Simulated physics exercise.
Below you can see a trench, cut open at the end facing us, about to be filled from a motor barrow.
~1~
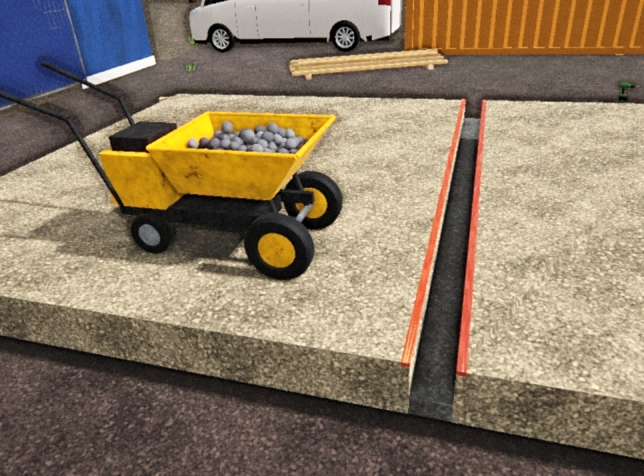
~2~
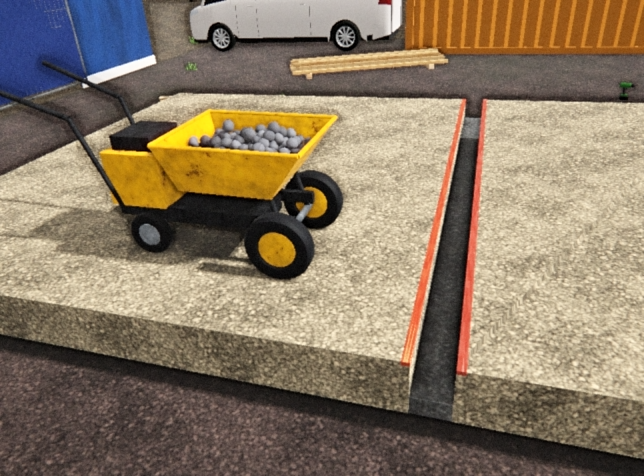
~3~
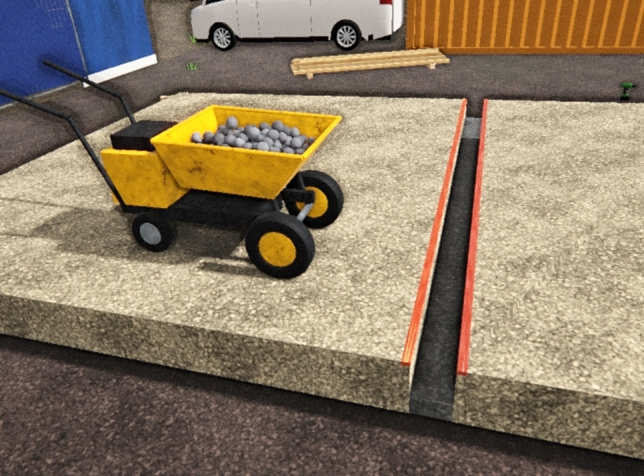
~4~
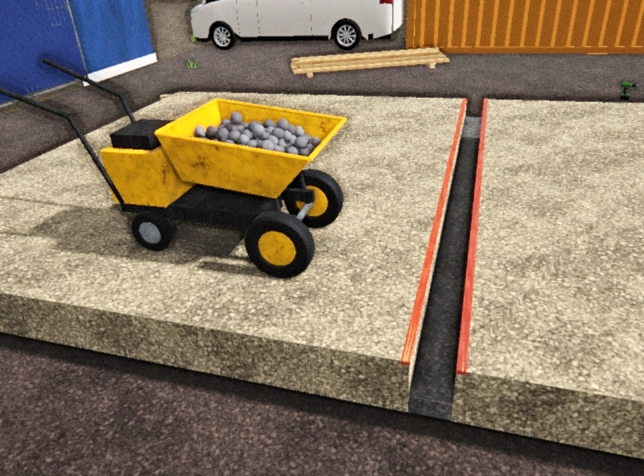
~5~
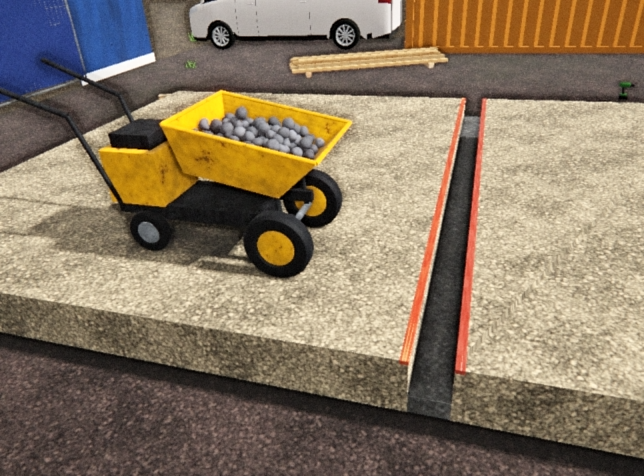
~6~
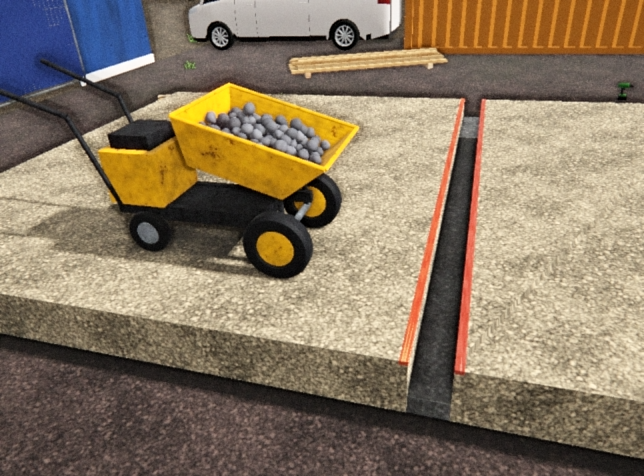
A yellow motor barrow loaded with round grey cobbles stood still on a pale slab, left of a narrow, red-edged trench, while its skip slowly tilted forward to the right, its back end rising.
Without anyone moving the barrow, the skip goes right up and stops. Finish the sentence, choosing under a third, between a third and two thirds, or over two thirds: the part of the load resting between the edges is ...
The part between the edges is between a third and two thirds of the load.
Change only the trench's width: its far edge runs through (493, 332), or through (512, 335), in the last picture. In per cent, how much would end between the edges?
First try: About 50 %; second try: About 60 %.
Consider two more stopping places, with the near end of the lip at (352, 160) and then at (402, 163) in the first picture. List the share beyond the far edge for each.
About 40 percent at the first place and about 80 percent at the second.
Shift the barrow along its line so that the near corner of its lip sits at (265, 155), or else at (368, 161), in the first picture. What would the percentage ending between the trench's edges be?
The share would be near 30 percent, and then near 30 percent.
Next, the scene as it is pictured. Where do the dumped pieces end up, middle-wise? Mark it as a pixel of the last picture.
Last view, resting centre - approx. (437, 271).
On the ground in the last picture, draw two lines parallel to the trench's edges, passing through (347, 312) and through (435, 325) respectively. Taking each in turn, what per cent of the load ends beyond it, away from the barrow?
Estimate: 80 %, then 40 %.
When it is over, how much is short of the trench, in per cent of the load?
Call it some 30 percent of the pieces.
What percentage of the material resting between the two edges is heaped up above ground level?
Roughly 5 percent.
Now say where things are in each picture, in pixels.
Lip of the skip at (296, 157), level; top of the load at (249, 137), round cobbles; first edge of the trench at (414, 322); far edge at (465, 329), the trench under half as wide as the skip, and about as deep as wide, in the first frame.
Lip of the skip at (298, 157), level; top of the load at (250, 135), in the second frame.
Lip of the skip at (303, 158), tipped barely; top of the load at (242, 139), in the third frame.
Lip of the skip at (309, 160), tipped a little; top of the load at (239, 138), in the fourth frame.
Lip of the skip at (316, 164), tipped a little; top of the load at (243, 134), in the fifth frame.
Lip of the skip at (325, 170), tipped clearly; top of the load at (250, 130); first edge of the trench at (413, 321); far edge at (464, 328), in the sixth frame.
Soon, skip tipped steeply; all in the skip.
A while on, skip tipped right over; about two thirds in the skip; about a quarter short of the trench; a small part in or heaped over the trench; a stray few falling.
Towards the end, skip tipped right over; about a quarter in the skip; about a third short of the trench; about half in or heaped over the trench; a small part beyond it.
Finally, skip tipped right over; a small part in the skip; about a quarter short of the trench; about half in or heaped over the trench; a small part beyond it.
